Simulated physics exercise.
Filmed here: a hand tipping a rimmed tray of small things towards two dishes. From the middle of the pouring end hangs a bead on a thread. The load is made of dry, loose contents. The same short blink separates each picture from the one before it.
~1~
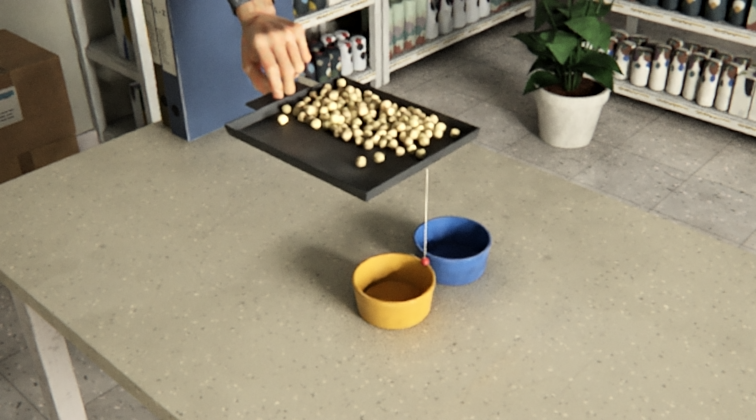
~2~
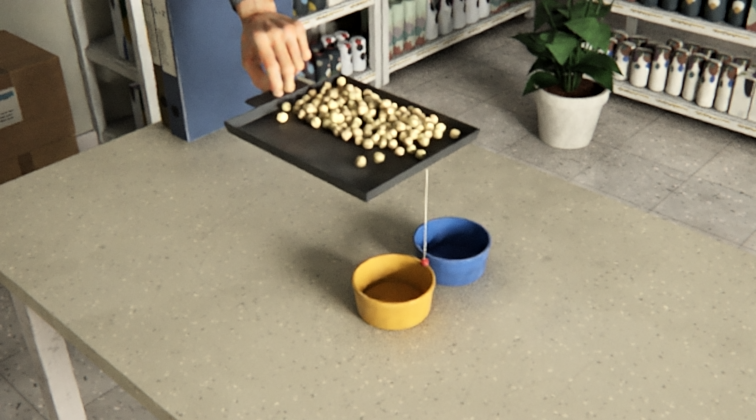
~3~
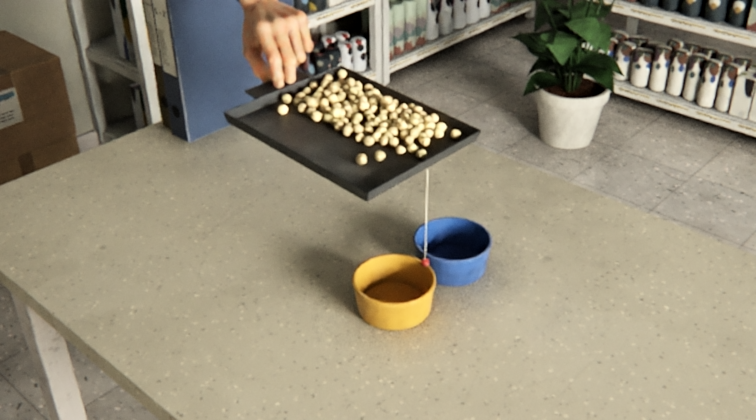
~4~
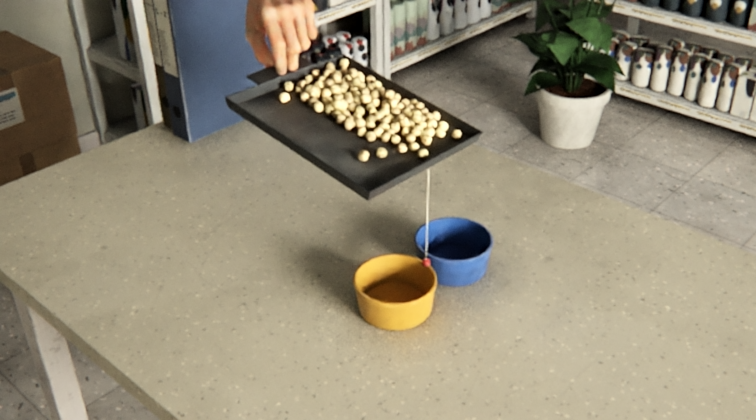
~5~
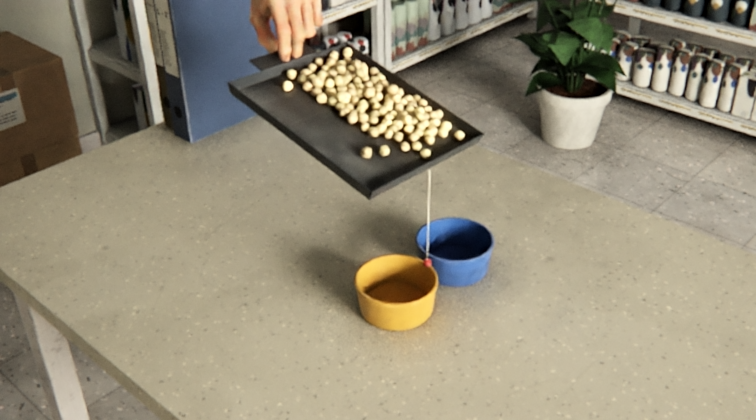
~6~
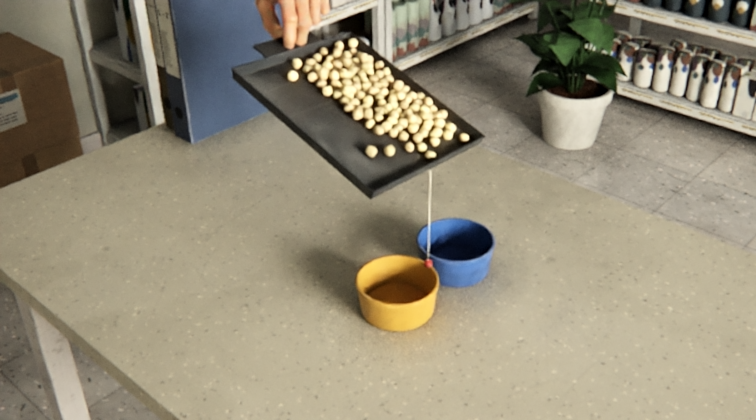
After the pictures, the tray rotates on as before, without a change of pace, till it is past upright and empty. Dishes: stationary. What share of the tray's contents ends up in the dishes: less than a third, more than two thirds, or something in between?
Falls short of a third.
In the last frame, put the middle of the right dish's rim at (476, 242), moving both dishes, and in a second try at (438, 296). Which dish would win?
Try 1: The right-hand one. Try 2: The right-hand one.
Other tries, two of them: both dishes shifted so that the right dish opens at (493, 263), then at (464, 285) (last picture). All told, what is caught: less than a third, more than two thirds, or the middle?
More than two thirds, then in the middle band.
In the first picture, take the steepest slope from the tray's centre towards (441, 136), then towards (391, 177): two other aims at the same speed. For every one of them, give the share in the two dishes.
About 60 and 0 per cent.
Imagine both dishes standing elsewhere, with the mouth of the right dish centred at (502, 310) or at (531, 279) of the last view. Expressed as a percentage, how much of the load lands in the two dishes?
Close to 10 in a hundred, then close to 20 in a hundred.
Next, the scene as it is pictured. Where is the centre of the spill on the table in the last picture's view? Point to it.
Centre at rest: About (508, 317).
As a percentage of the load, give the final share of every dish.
Share at the end - left dish ~ 0 %, right dish ~ 10 %.
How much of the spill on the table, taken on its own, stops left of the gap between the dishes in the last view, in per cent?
Close to 0 %.
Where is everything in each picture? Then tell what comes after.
In the first picture, corners of the pouring end at (366, 191) and (477, 128), level; middle of the load at (368, 119), macadamia nuts; left dish at (424, 306); right dish at (482, 263); bead on its thread at (425, 262).
In the second picture, corners of the pouring end at (366, 191) and (477, 129), level; middle of the load at (367, 118).
In the third picture, corners of the pouring end at (367, 191) and (478, 130), tipped barely, lowest at the right corner; middle of the load at (368, 114).
In the fourth picture, corners of the pouring end at (369, 190) and (479, 132), tipped a little, lowest at the right corner; middle of the load at (370, 107).
In the fifth picture, corners of the pouring end at (371, 189) and (481, 133), tipped a little, lowest at the right corner; middle of the load at (373, 102).
In the sixth picture, corners of the pouring end at (374, 190) and (482, 136), tipped clearly, lowest at the right corner; middle of the load at (373, 91), a small part on the move; left dish at (428, 308); right dish at (485, 265).
Soon after the last picture, tray tipped steeply; nearly all on the tray; a stray few outside both; a stray few in the air.
A little later, tray tipped right over; about half on the tray; a small part outside both; about a third in the air.
Later still, tray tipped past a quarter turn; a small part in the right dish; nearly all outside both.
At rest, tray tipped past a quarter turn; none in the left dish; a small part in the right dish; nearly all outside both.
